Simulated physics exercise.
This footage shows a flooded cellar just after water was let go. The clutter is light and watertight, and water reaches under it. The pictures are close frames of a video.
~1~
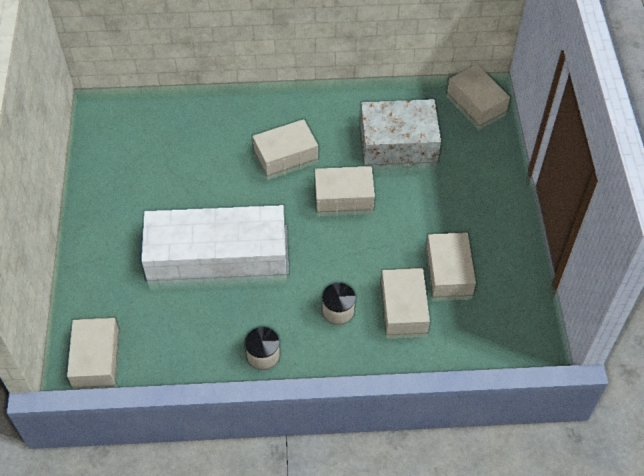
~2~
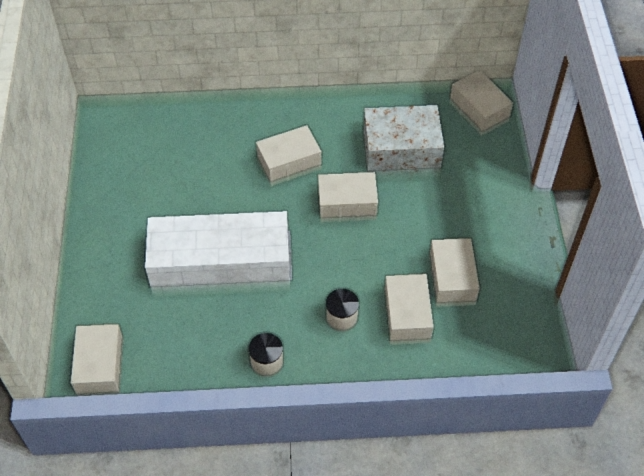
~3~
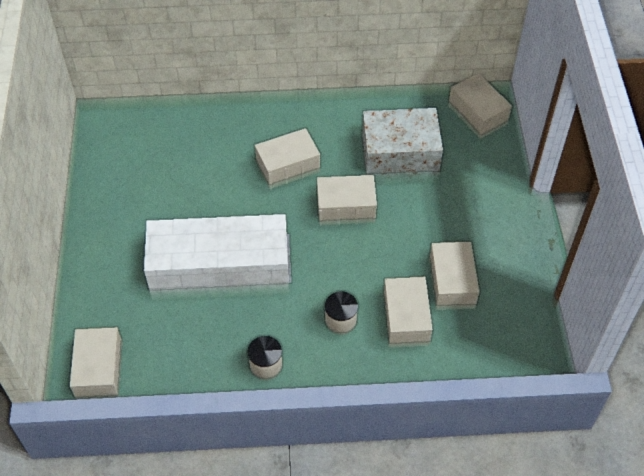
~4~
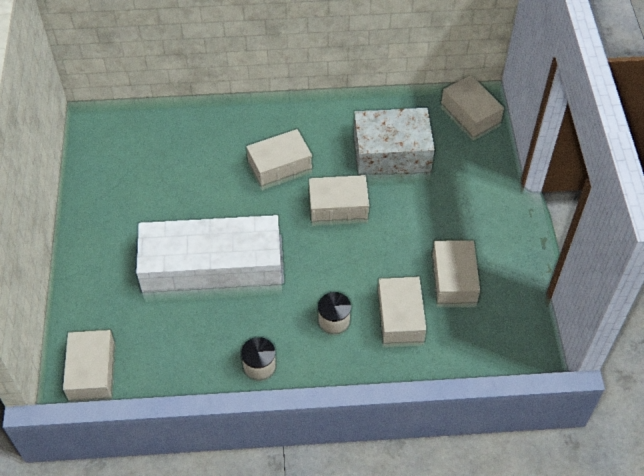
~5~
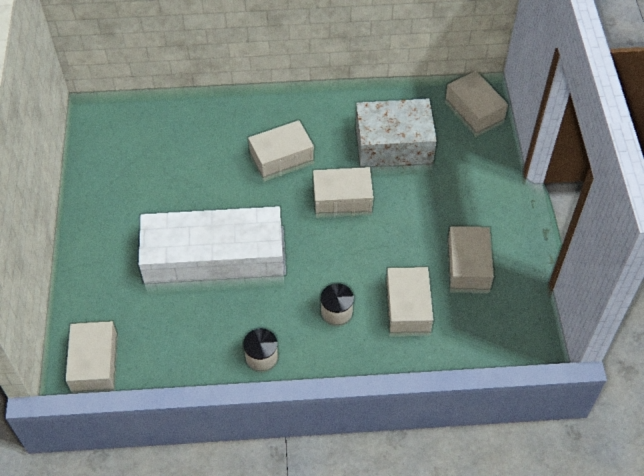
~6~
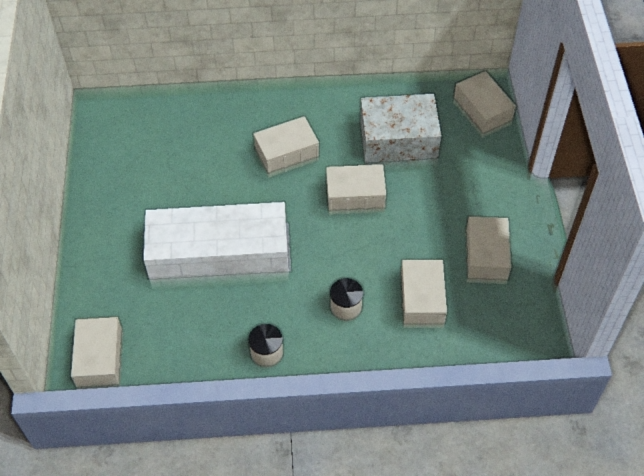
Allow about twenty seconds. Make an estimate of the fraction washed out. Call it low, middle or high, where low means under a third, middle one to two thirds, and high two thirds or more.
High.
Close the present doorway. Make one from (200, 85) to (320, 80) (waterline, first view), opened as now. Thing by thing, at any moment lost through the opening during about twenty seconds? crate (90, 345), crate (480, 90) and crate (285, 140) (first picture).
First trapped, second lost, third lost.
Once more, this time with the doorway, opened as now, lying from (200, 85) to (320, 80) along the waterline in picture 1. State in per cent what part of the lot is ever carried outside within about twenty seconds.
About 40 %.
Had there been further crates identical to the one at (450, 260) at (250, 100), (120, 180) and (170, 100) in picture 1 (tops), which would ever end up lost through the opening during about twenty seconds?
Result, in sequence: Never gets out; never gets out; never gets out.
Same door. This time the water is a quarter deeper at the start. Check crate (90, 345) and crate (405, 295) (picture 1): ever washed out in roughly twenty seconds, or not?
So, for the first: Held back, and for the second: Escapes the room.
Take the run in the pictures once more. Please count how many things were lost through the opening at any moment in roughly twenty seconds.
7.
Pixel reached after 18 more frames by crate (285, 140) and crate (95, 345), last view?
(405, 206) and (142, 352), roughly.
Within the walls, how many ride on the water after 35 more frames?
I make it 2.
A moment on, 1 of 8 are out; 7 afloat.
Next, 4 of 8 are out; 4 afloat.
Later, 6 of 8 are out; 2 afloat.
In the end, 7 of 8 are out; 1 afloat.
